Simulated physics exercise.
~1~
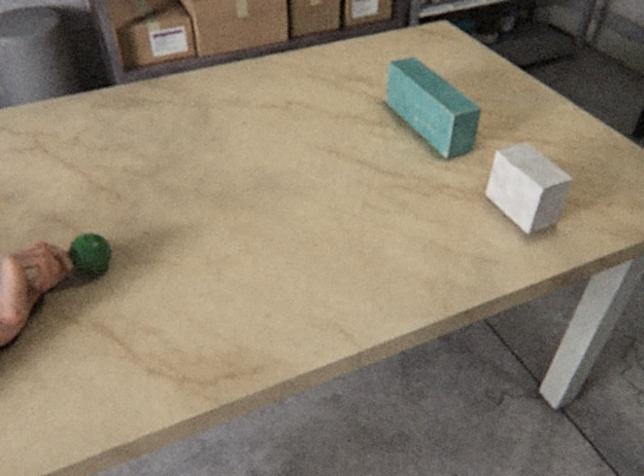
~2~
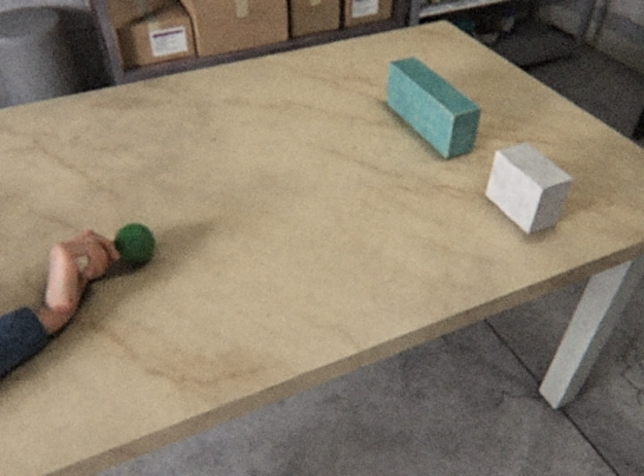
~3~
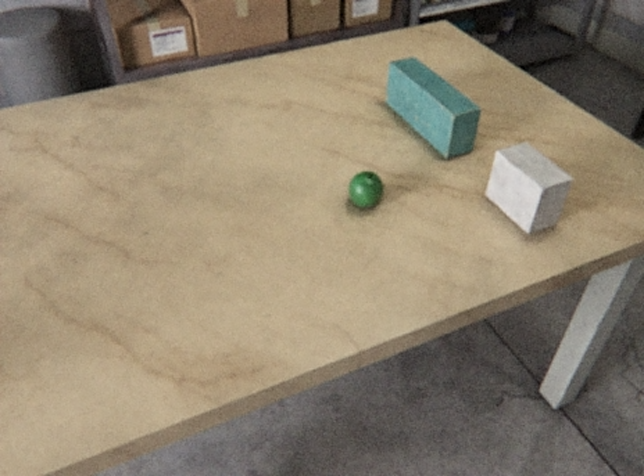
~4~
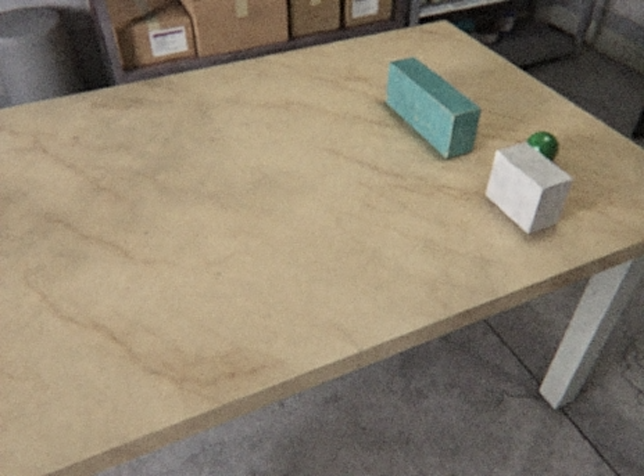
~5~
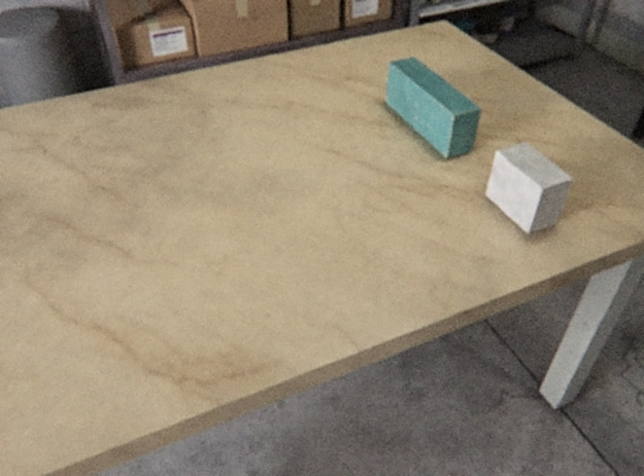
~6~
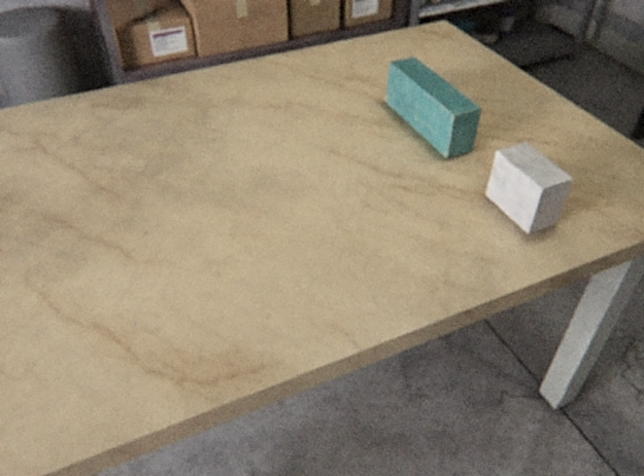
The clip opens on a pale, faintly veined tabletop, where a hand at the left holds a small green apple, with a turquoise block and a white block standing apart toward the right. The hand moves the apple a little to the right, the forearm in a dark sleeve coming into view. Then the hand is gone, and the apple travels alone across the table toward the opening between the blocks. It passes through the gap and appears just beyond the white block, partly hidden by it. Finally, the apple is out of sight, and both blocks remain where they stood.
